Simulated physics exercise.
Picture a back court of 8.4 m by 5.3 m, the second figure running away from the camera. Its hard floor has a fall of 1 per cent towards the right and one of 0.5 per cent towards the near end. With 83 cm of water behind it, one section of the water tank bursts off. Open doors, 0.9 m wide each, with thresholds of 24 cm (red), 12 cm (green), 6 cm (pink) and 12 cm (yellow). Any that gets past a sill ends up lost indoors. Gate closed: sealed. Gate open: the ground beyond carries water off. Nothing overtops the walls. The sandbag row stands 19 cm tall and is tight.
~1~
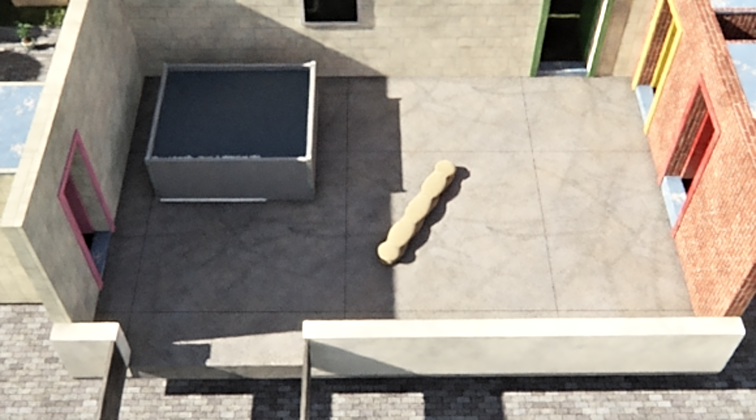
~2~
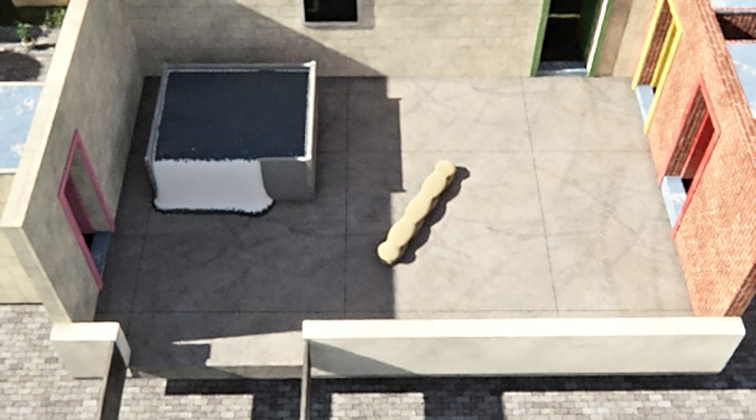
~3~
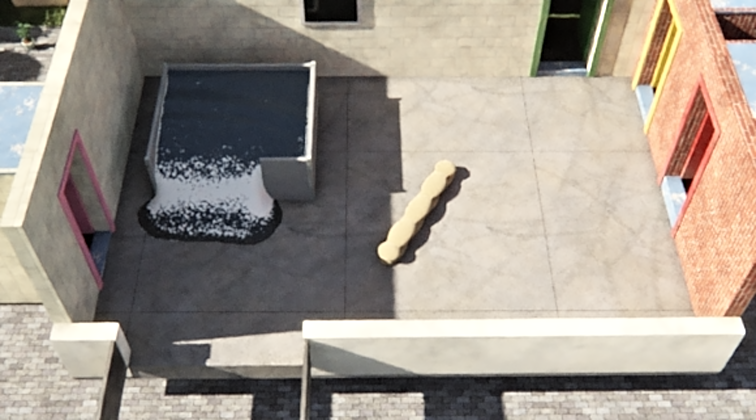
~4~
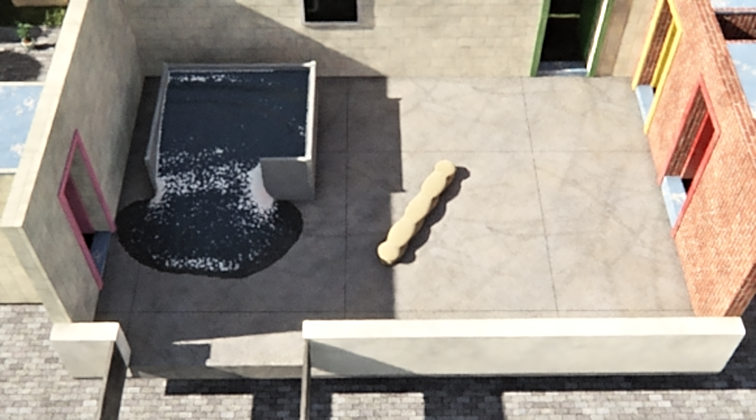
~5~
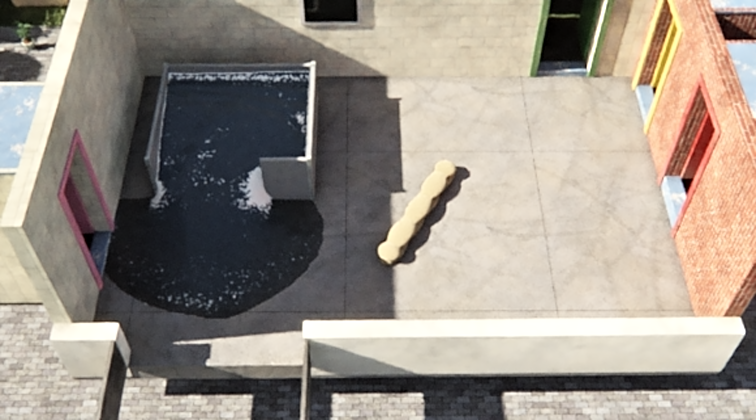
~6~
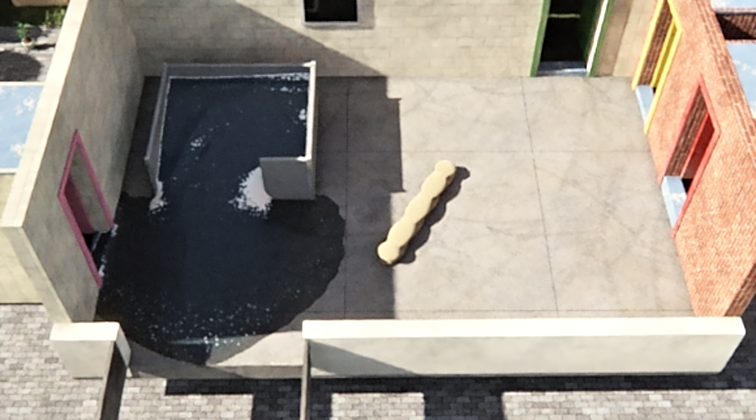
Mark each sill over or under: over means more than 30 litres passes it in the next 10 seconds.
Red door - under; green door - under; pink door - over; yellow door - under.
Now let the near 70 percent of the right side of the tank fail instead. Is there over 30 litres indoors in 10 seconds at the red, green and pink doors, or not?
Then it goes red fine, green too high, pink fine.
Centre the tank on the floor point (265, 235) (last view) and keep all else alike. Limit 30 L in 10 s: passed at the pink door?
Well, pink ends up inside the mark.
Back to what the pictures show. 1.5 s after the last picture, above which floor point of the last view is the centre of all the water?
I'd say somewhere around (223, 207).
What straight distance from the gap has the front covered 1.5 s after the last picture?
I'd say around 5.2 m from the gap.
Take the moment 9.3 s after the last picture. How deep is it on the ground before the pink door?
I'd put it near 4.0 cm.
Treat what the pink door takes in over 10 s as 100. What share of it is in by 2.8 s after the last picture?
Fraction in by then: Around 70 per cent.
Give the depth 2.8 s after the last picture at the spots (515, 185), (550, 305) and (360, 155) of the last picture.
Spot by spot: Some 0, 2, then 0 cm.
Then, 0.7 s after the last picture water covers 25 % of the floor and is deepest (54 cm) near (88, 350); red door not reached, green door not reached, pink door 18 cm at the sill, 23 L in, yellow door not reached.
Then, 1.5 s after the last picture water covers 25 % of the floor and is deepest (45 cm) near (90, 338); red door not reached, green door not reached, pink door 17 cm at the sill, 102 L in, yellow door not reached.
Then, 2.8 s after the last picture water covers 35 % of the floor and is deepest (22 cm) near (88, 350); red door not reached, green door not reached, pink door 16 cm at the sill, 181 L in, yellow door not reached.
Then, 5.3 s after the last picture water covers 40 % of the floor and is deepest (12 cm) near (90, 338); red door 3 cm at the sill, 0 L in, green door not reached, pink door 11 cm at the sill, 252 L in, yellow door not reached.
Then, 9.3 s after the last picture water covers 50 % of the floor and is deepest (6 cm) near (300, 349); red door 4 cm at the sill, 0 L in, green door not reached, pink door 4 cm at the sill, 268 L in, yellow door 2 cm at the sill, 0 L in.
